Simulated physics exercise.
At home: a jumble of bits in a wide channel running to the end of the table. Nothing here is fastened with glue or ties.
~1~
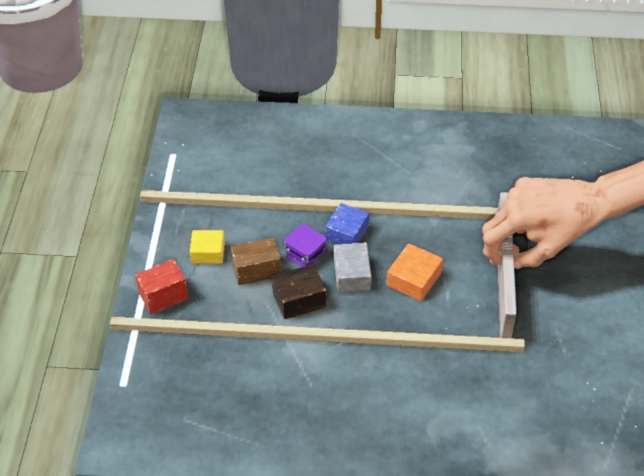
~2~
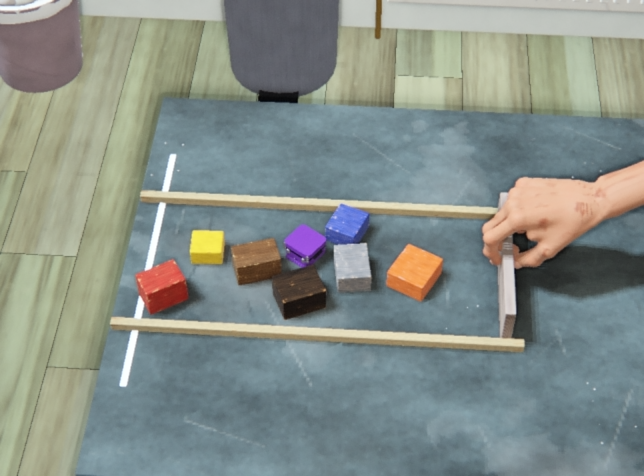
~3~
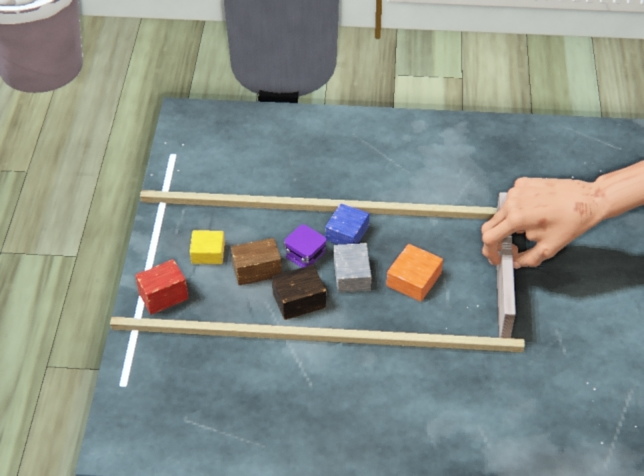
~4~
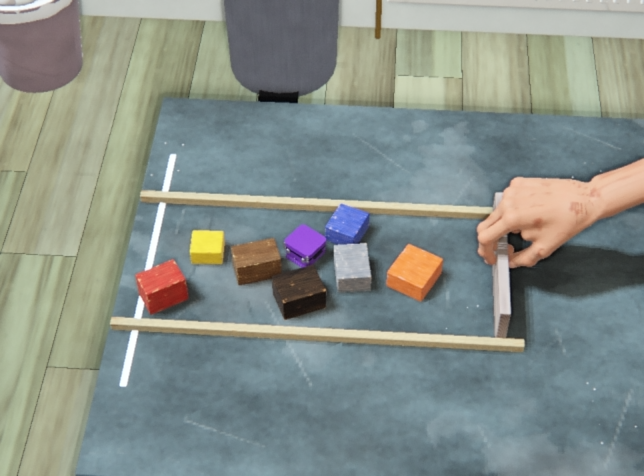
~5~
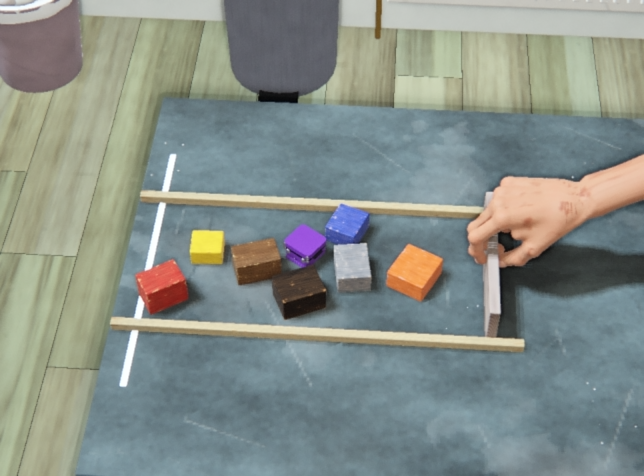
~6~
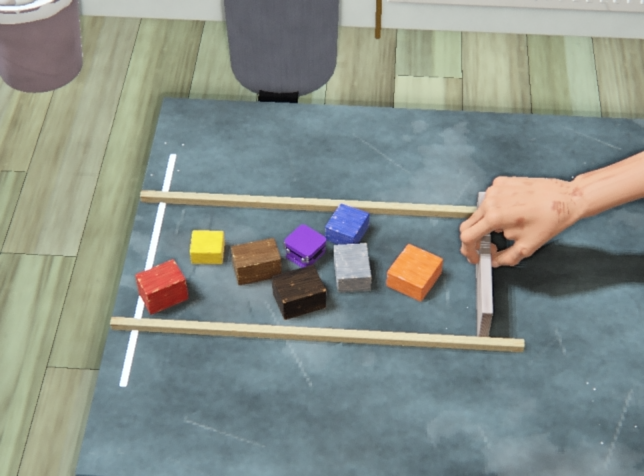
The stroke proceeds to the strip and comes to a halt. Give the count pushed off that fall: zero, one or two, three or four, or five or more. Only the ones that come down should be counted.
Count off: Above four.
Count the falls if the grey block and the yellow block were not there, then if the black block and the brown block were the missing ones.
That makes 3 fallen, then 3 fallen in the other try.
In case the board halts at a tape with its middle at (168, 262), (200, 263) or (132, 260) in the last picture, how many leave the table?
In order, the counts are 5, 2 and 8.
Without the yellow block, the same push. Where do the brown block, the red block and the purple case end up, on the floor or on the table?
I'd say the brown block does not stay, the red block does not stay, and the purple case does not stay.
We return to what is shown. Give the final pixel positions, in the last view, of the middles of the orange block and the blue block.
(128, 262) and (141, 220), roughly.
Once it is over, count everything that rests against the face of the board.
The count is 3.
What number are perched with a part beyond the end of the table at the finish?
Overhanging: 3.
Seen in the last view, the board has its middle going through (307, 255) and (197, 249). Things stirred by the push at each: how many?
One spot: 7. Other spot: 8.
Soon after, none off yet; red block at rest near (162, 287); yellow block at rest near (205, 247); brown block moved a little near (242, 259).
At rest, the number that fall off is five or more; fallen, grey block, purple case, brown block, yellow block and red block.
